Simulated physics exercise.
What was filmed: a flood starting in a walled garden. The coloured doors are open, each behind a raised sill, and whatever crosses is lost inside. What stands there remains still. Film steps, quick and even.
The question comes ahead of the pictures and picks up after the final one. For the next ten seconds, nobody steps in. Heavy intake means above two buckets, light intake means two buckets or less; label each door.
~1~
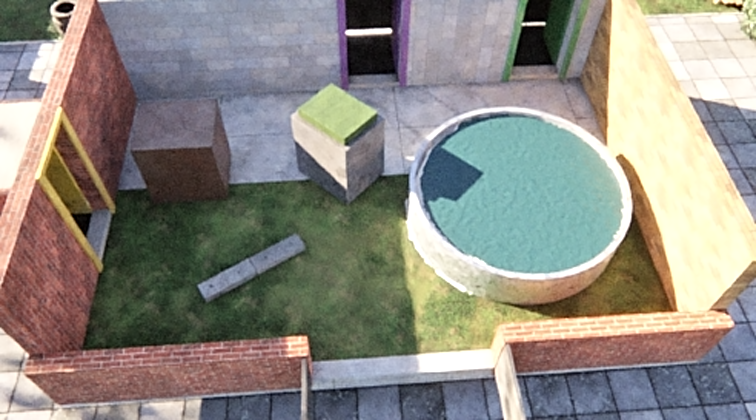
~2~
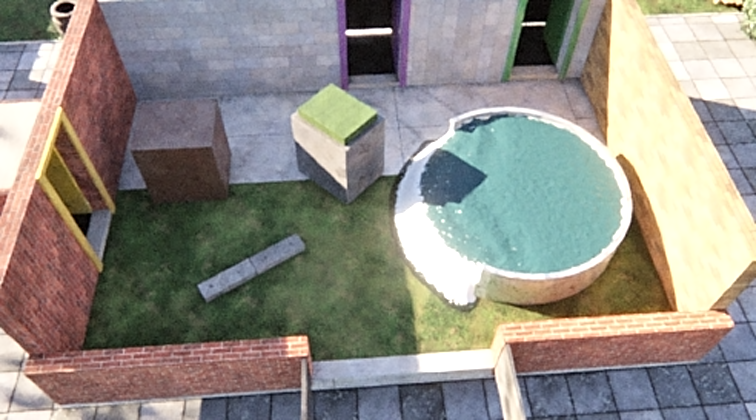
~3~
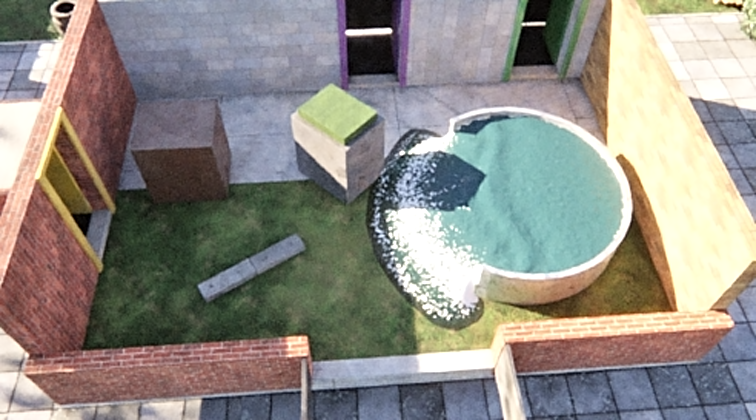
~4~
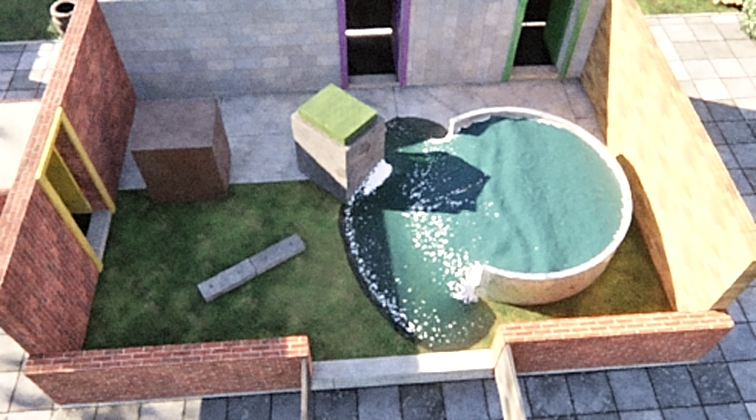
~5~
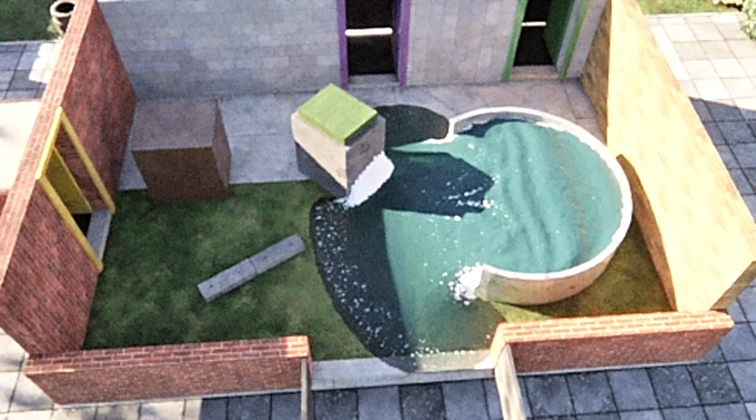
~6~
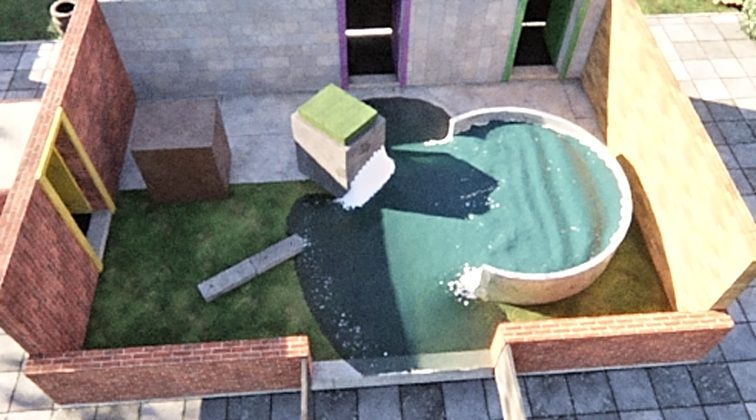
Labels: Yellow door: Heavy, green door: Light, purple door: Heavy.
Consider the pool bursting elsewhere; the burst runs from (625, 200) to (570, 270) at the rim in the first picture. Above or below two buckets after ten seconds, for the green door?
Well, it turns out the green door crosses the threshold.
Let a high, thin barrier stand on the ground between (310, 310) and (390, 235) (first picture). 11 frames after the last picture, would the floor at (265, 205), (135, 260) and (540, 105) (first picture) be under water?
Lab note - point 1: Inundated; point 2: Parched; point 3: Parched.
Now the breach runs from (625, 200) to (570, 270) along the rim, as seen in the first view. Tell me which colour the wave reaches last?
That would be the yellow door.
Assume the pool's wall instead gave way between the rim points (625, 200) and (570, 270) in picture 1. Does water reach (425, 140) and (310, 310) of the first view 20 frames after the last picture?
Well, the first place would be still bare and the second one submerged.
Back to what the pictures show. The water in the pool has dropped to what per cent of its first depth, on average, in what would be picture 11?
About 60 %.
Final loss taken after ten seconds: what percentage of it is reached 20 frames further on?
About 40 per cent.
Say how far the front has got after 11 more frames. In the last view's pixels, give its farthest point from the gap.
Somewhere close to (137, 106).
A moment on, water covers 45 % of the floor; the yellow door not reached, the green door not reached, the purple door under two buckets in.
Next, water covers 60 % of the floor; the yellow door not reached, the green door not reached, the purple door over two buckets in.
Then, water covers 80 % of the floor; the yellow door under two buckets in, the green door not reached, the purple door far over two buckets in.
Later, water covers 90 % of the floor; the yellow door over two buckets in, the green door wet at the sill, nothing in, the purple door far over two buckets in.
In the end, water covers 90 % of the floor; the yellow door far over two buckets in, the green door wet at the sill, nothing in, the purple door far over two buckets in.
